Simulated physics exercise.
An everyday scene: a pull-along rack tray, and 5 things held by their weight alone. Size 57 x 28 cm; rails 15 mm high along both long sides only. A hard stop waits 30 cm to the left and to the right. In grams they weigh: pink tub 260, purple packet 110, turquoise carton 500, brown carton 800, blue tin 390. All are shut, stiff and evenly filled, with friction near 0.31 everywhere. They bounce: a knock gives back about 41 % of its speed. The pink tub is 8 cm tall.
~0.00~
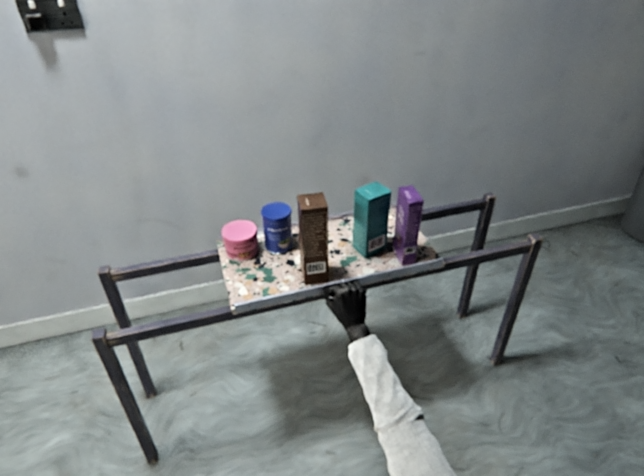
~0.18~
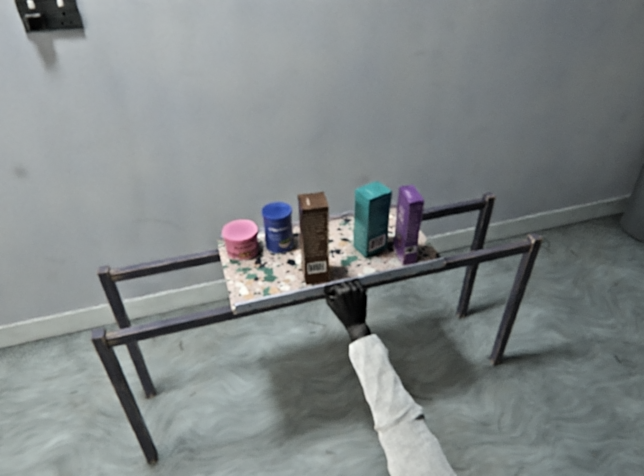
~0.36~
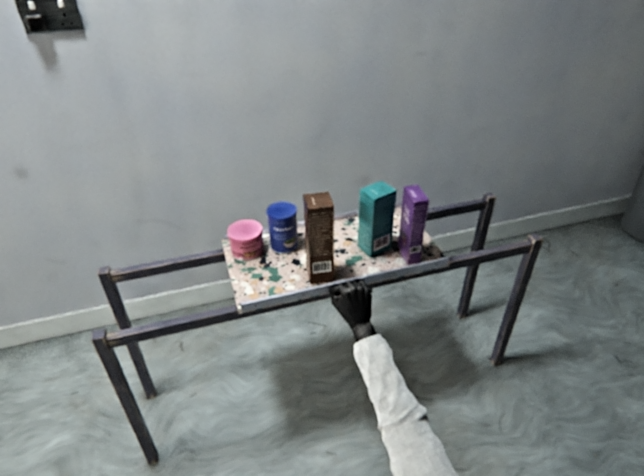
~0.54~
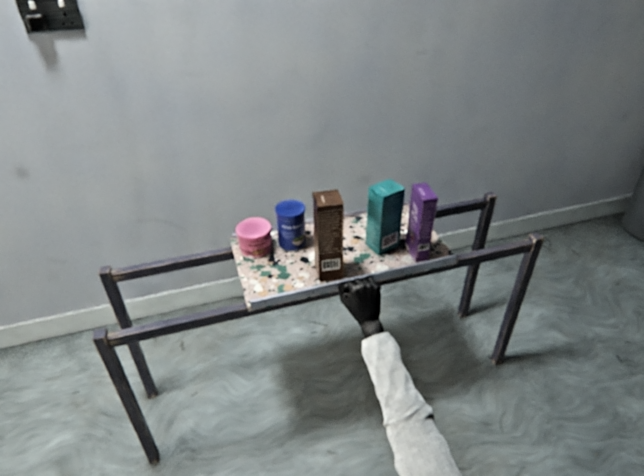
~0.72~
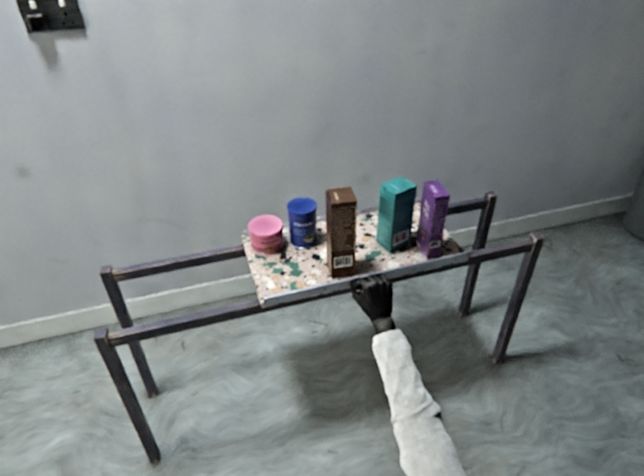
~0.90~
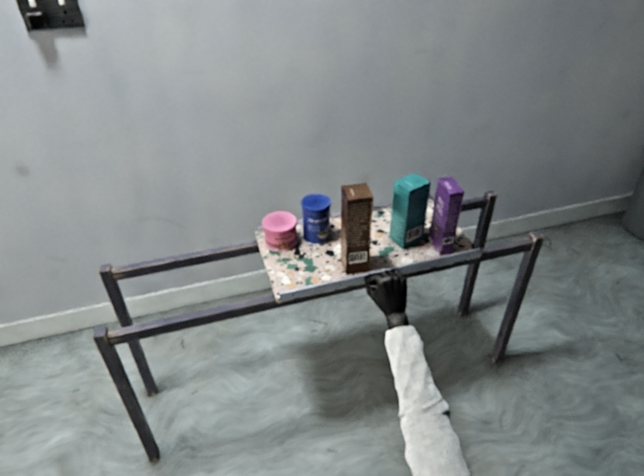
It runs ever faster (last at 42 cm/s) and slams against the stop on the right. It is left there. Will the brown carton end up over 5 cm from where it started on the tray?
The brown carton keeps its place.
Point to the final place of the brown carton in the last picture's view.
Around (428, 216).
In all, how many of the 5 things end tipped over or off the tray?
That comes to 1.
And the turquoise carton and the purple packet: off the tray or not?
The turquoise carton ends on the tray; the purple packet ends off the tray.
After 1.60 s, tray moved 30 cm right; brown carton leaning 4° near (431, 215); purple packet leaning 15°; blue tin slid 2 cm.
After 2.00 s, tray moved 30 cm right; purple packet now off the tray; brown carton slid 2 cm near (430, 215); pink tub slid 2 cm.
After 2.30 s, tray moved 30 cm right; pink tub slid 2 cm; blue tin slid 2 cm; turquoise carton slid 2 cm.
By the end (2.6 s), off the tray, purple packet; the other 4 in place, give or take 5 cm. Seen from the same camera at the end, brown carton near (428, 216).
